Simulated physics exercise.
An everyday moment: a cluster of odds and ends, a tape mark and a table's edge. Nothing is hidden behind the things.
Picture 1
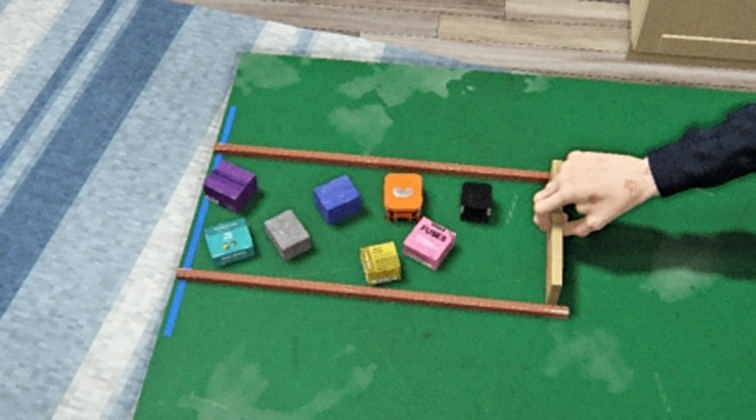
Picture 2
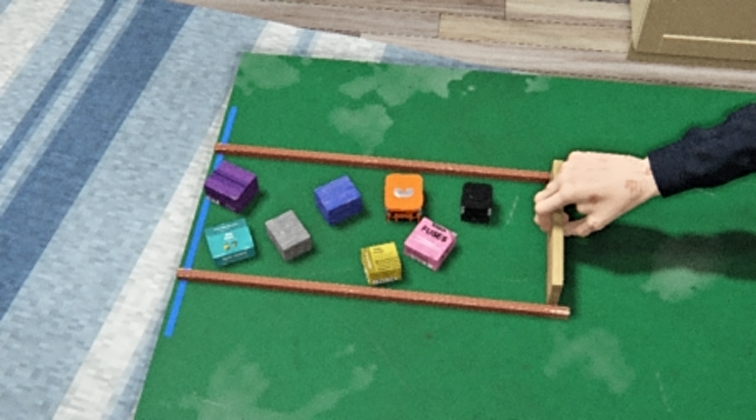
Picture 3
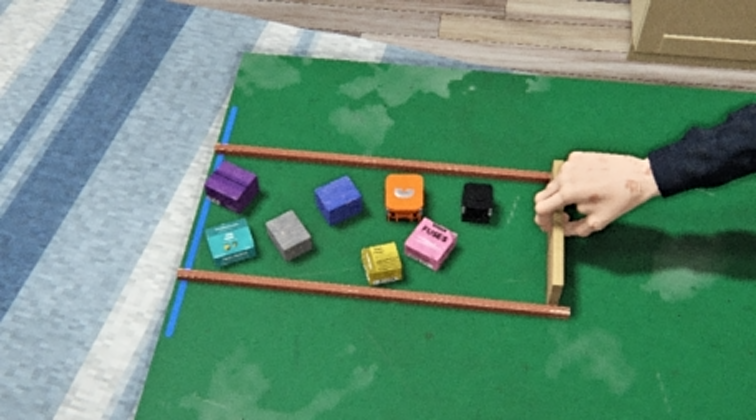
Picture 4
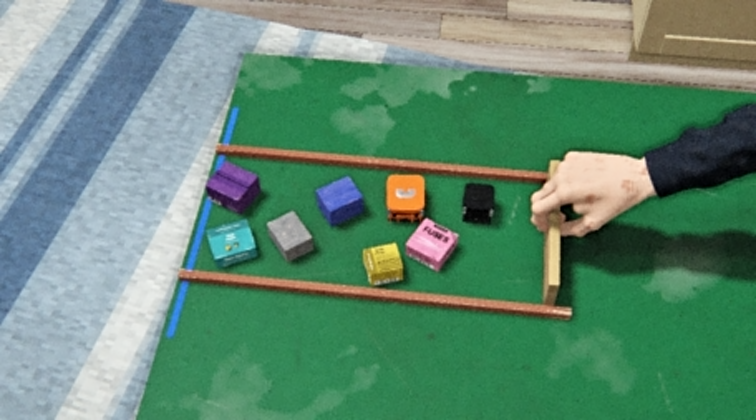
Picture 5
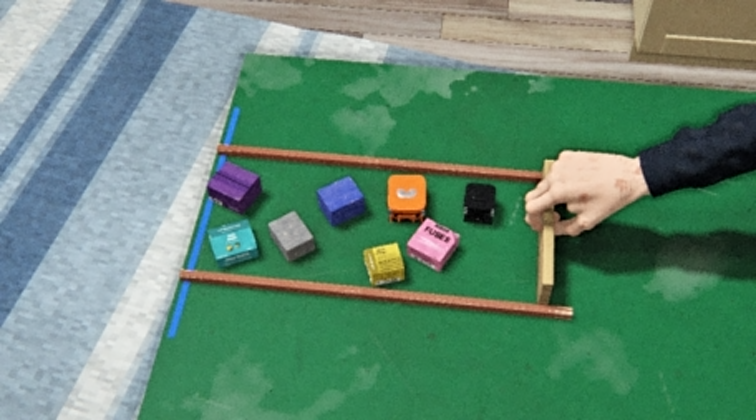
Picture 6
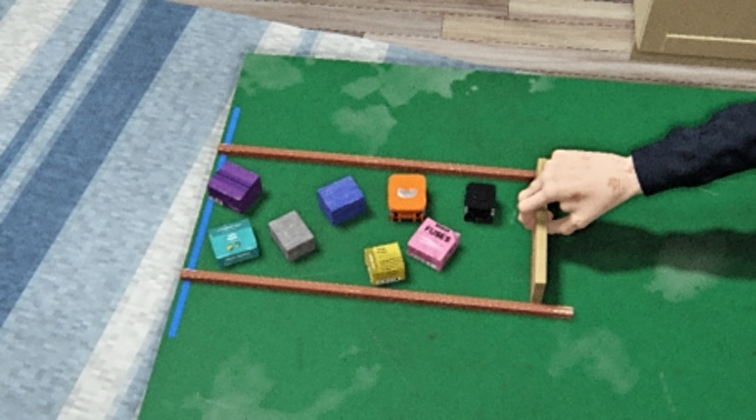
On a green tabletop between two thin rails, eight small colourful boxes and blocks sat still near a strip of blue tape while a hand at the right slid a wooden board slightly left.
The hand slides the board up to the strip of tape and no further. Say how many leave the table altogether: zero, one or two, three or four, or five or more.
As it turns out, the number that fall off is five or more.
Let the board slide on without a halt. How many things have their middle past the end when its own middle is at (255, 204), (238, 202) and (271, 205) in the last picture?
It would be 3, 5 and 3.
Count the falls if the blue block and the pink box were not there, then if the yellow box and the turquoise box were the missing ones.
The counts: 6 and 6.
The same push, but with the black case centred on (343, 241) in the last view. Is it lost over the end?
The black case drops off.
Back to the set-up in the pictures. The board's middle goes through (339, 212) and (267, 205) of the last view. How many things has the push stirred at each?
The counts are 7 and 8.
Soon after, none off yet; purple box at rest near (235, 187); turquoise box at rest near (234, 243); grey block at rest near (292, 236).
Then, none off yet; purple box moved about its own width near (199, 185); turquoise box moved a little near (220, 244); grey block moved about its own width near (256, 235).
At rest, the number that fall off is five or more; fallen, black case, pink box, orange case, yellow box, blue block, grey block, turquoise box and purple box.
